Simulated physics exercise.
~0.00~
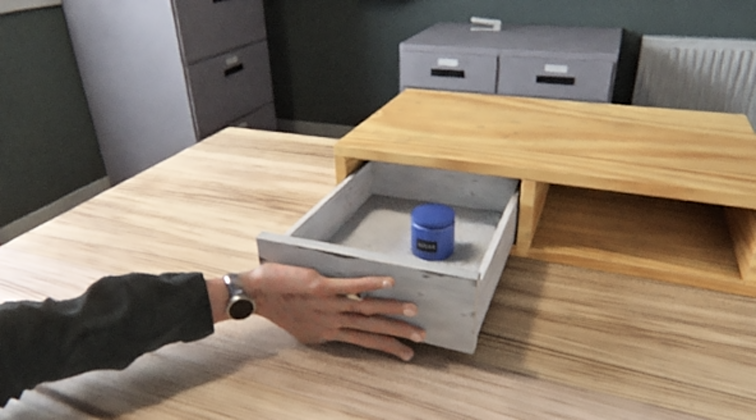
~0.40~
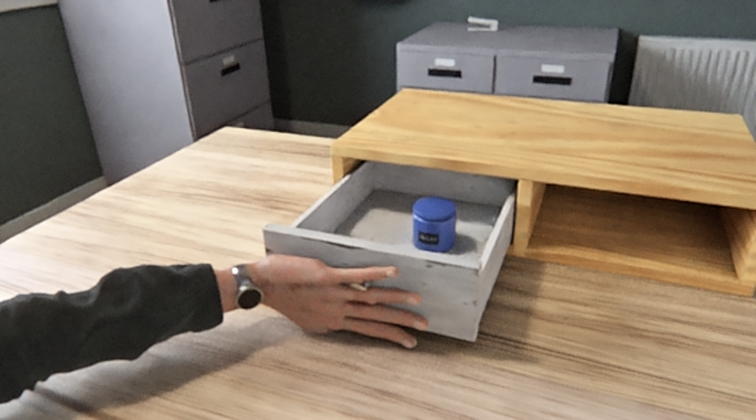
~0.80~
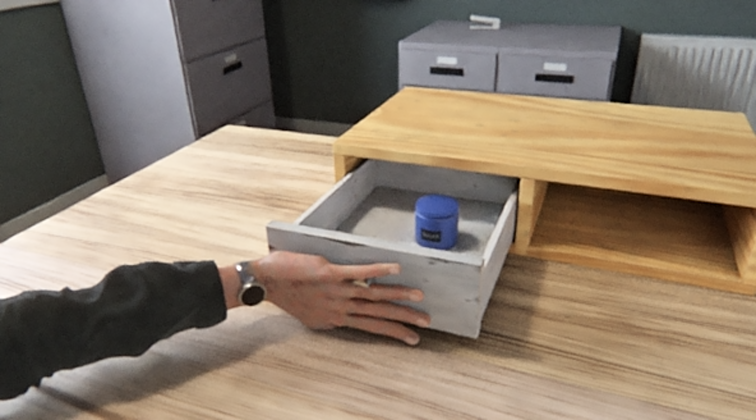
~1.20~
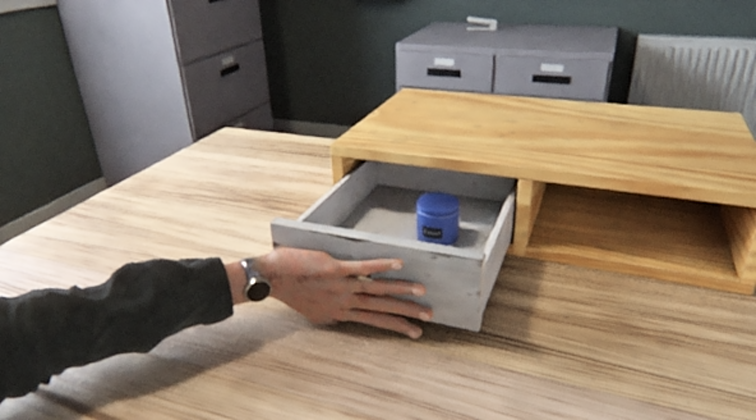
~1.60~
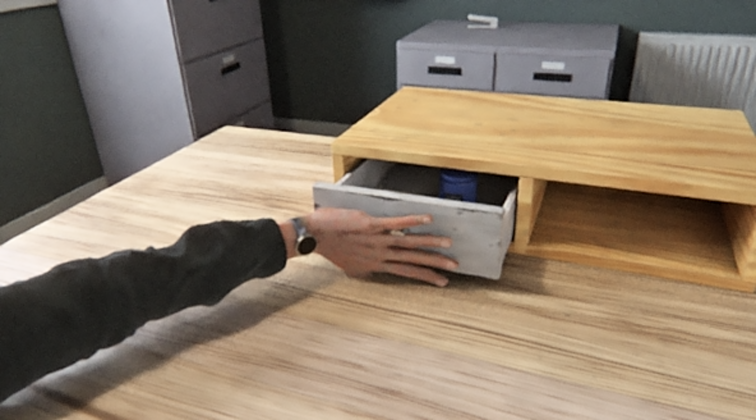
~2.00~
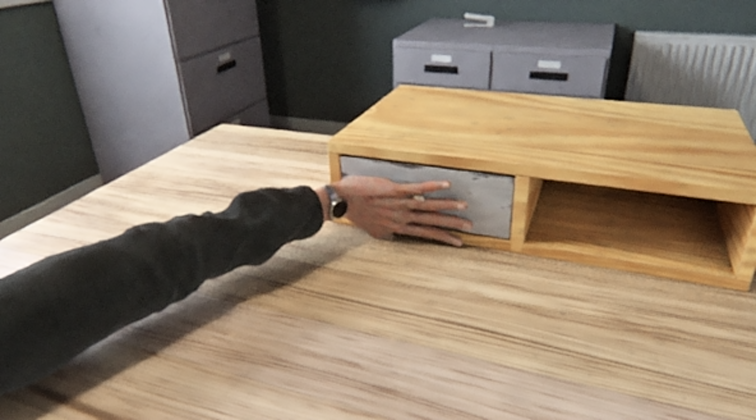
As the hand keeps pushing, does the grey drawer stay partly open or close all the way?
The drawer closes all the way. The hand pushes it steadily into the low wooden cabinet until its front sits flush and the blue jar is out of sight.
